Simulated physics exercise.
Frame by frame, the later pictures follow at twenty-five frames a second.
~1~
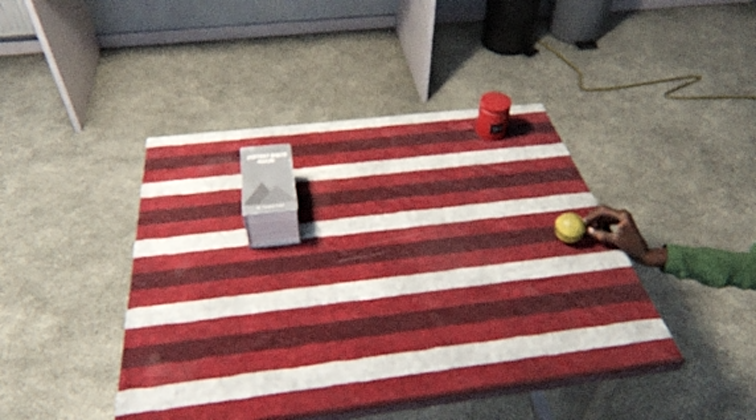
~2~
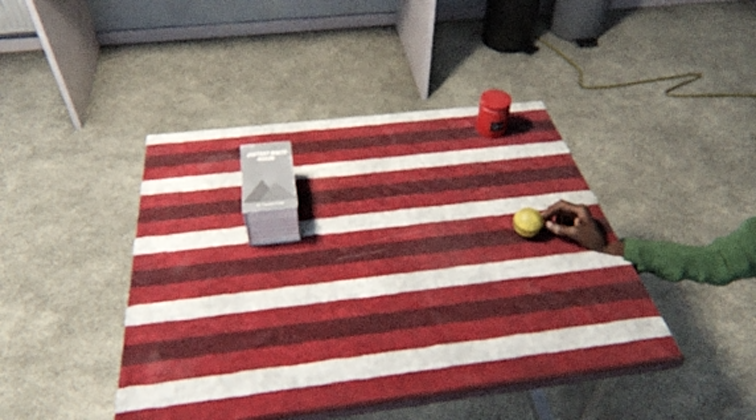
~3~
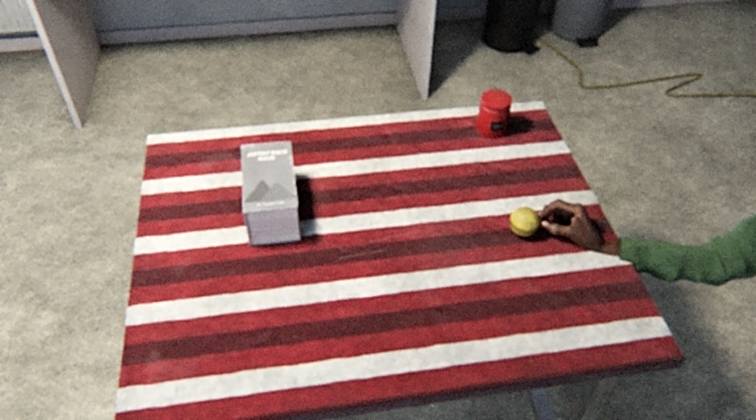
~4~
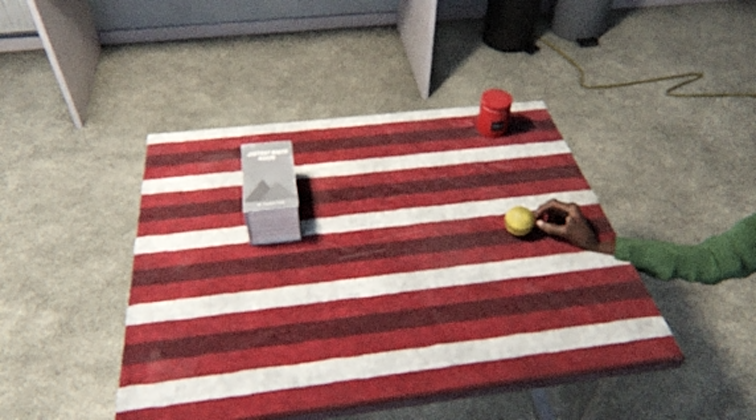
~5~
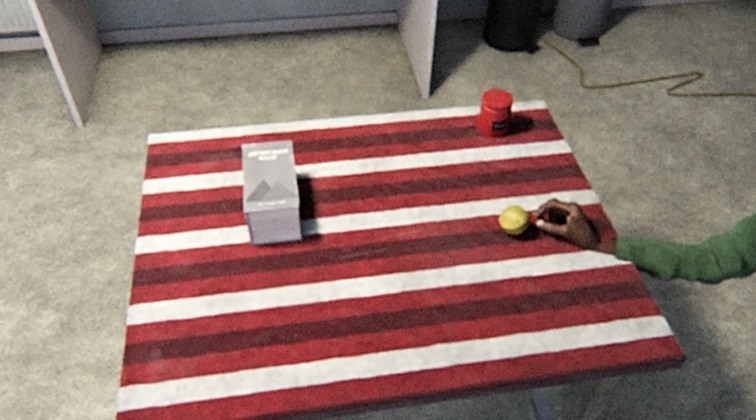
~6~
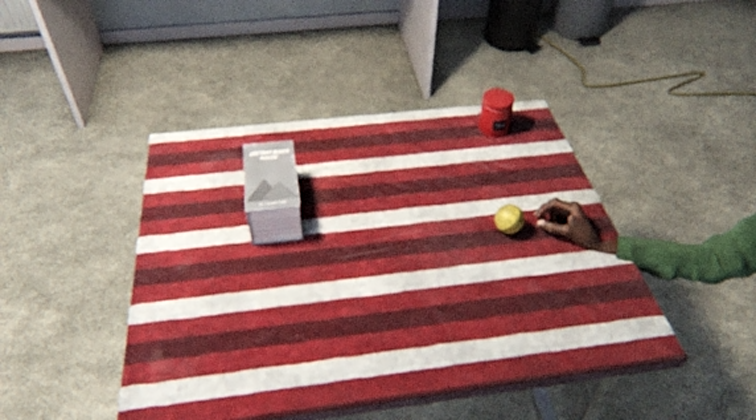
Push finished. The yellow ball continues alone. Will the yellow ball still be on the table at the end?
It will most likely come to rest on the table.
Then, 0.10 s after the last picture, yellow ball rolled about its own width near (497, 218).
Then, 0.20 s after the last picture, yellow ball rolled about its own width near (487, 217).
Then, 0.40 s after the last picture, yellow ball rolled well along near (472, 216).
At rest, moved from the start, yellow ball. Seen from the same camera at the end, yellow ball near (467, 215).
